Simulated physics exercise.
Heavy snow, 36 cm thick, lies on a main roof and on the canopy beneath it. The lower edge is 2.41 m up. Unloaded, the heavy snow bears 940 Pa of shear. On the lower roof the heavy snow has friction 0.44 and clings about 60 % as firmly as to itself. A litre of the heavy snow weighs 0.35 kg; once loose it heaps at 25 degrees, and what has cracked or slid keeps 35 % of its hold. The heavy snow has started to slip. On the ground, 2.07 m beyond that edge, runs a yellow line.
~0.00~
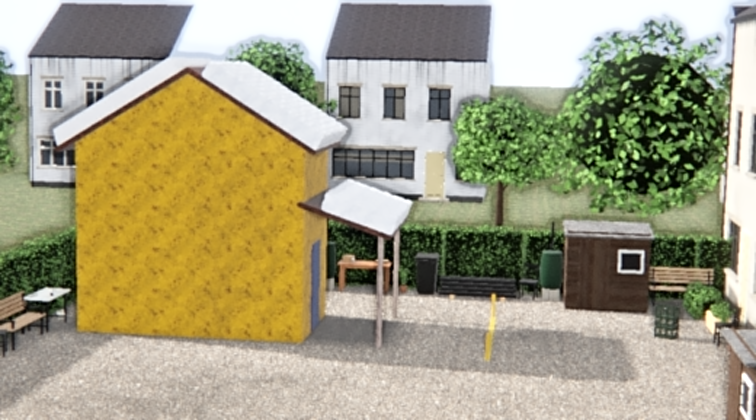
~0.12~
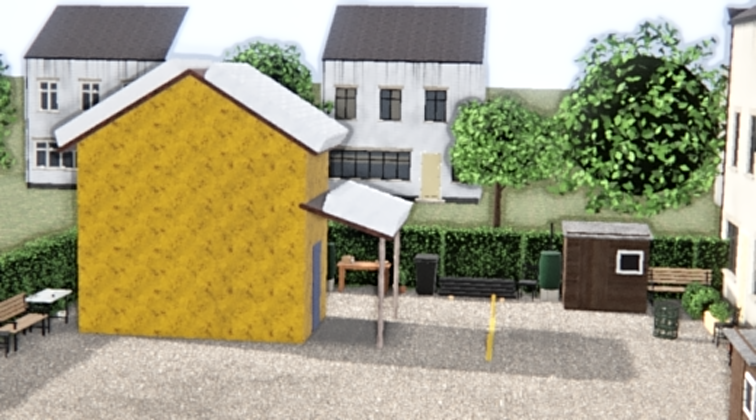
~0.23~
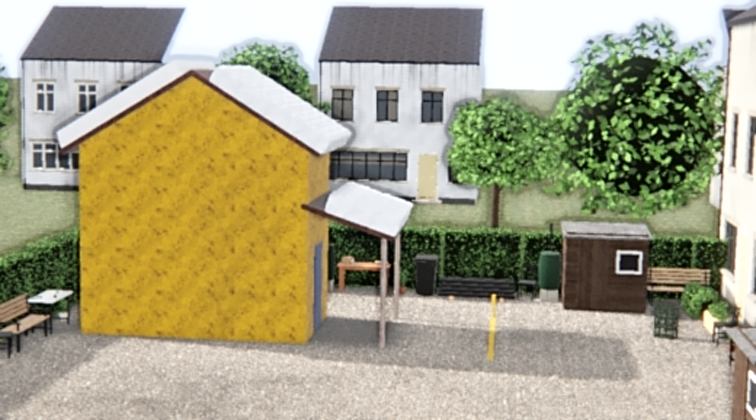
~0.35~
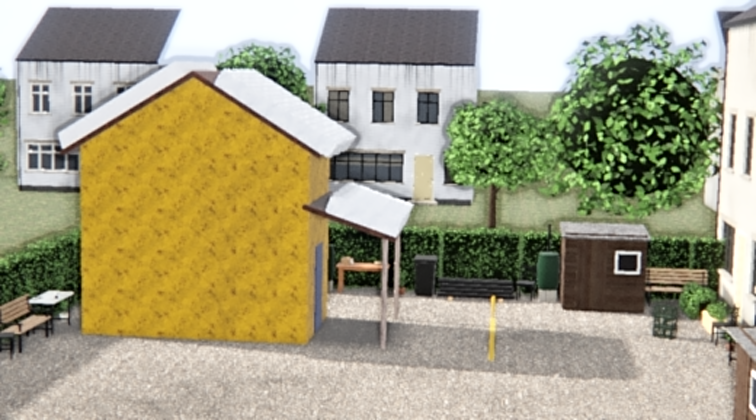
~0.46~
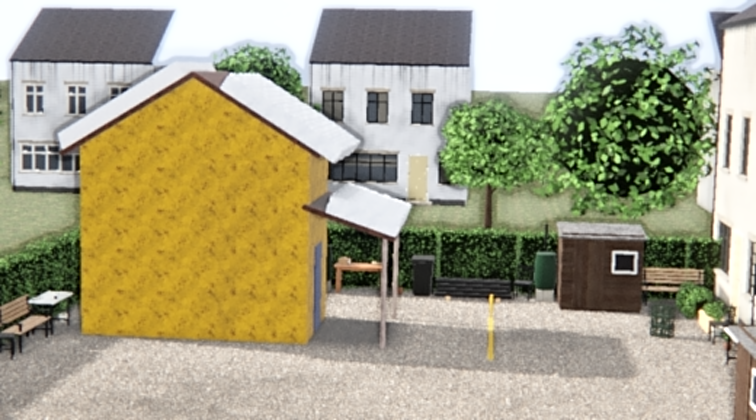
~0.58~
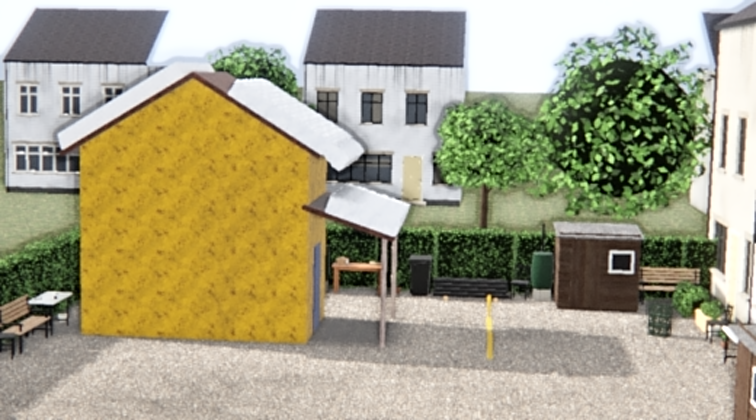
At the start, snow covers the roof of a yellow building and the small canopy on its right, above a gravel yard with a yellow line. The view shifts slightly as the main roof's right-hand snow slides a short way down, baring a brown strip near the ridge and jutting over the canopy.
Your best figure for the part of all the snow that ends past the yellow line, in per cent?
Expect roughly 36 %.
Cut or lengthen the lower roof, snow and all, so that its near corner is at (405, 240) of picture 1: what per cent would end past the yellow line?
It would be near 35 %.
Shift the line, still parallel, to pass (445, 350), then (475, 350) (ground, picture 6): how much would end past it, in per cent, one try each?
In that order: 60 %, 45 %.
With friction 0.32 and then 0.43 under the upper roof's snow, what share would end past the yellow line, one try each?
In turn about 25 %, 8 %.
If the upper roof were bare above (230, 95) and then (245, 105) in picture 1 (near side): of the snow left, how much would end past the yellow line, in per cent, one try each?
In that order: 20 %, 16 %.
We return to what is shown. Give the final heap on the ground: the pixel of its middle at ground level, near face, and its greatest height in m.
Around (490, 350); it stands about 0.4 m.
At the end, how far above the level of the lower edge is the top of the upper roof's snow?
Roughly 0.8 m.
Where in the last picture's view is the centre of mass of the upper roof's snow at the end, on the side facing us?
Around (498, 338).
By 1.11 s, none is below the lower edge and 0 % is past the line.
By 1.74 s, 37 % is below the lower edge and 0 % is past the line.
By 2.37 s, 74 % is below the lower edge and 30 % is past the line.
By 3.00 s, 74 % is below the lower edge and 36 % is past the line.
By 3.40 s, at the end, 74 % is below the lower edge and 36 % is past the line.
